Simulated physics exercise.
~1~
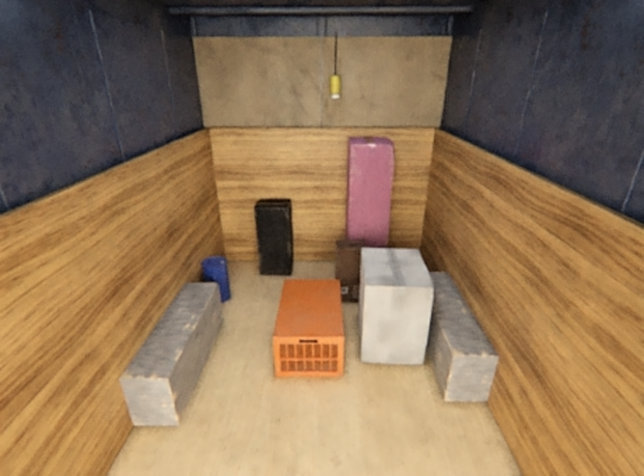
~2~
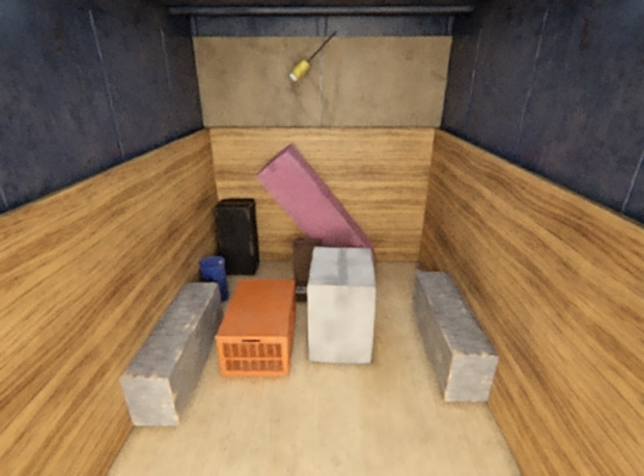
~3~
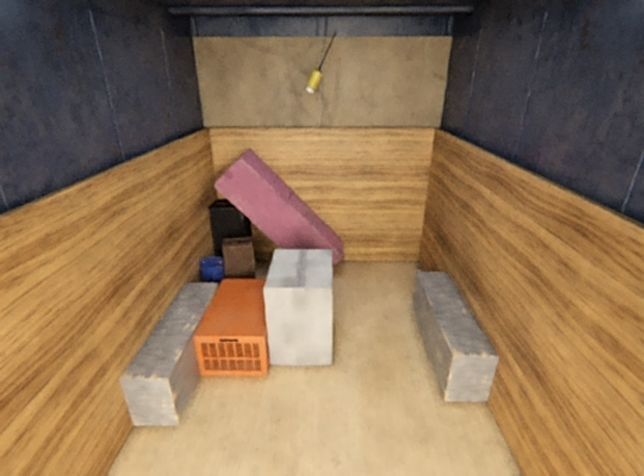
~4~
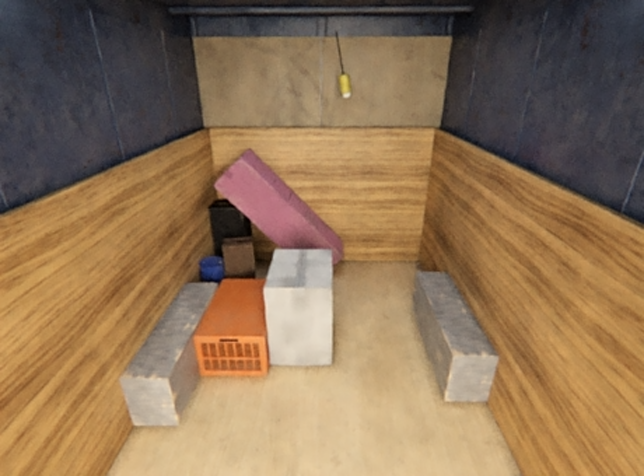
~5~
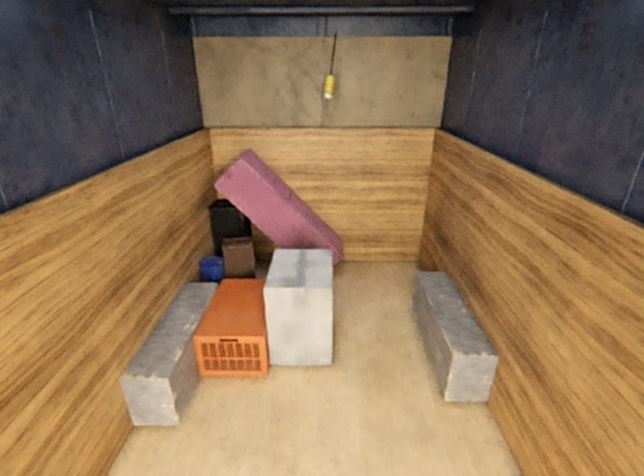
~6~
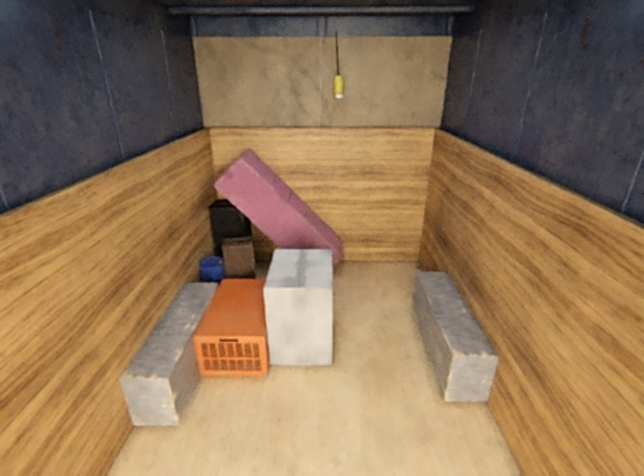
In the video, a hanging yellow lamp swings in a van's load bay as an orange chest and white, brown and black boxes slide left, while a tall pink box tips left. The load then stays still, the pink box leaning over the black one near a blue canister.
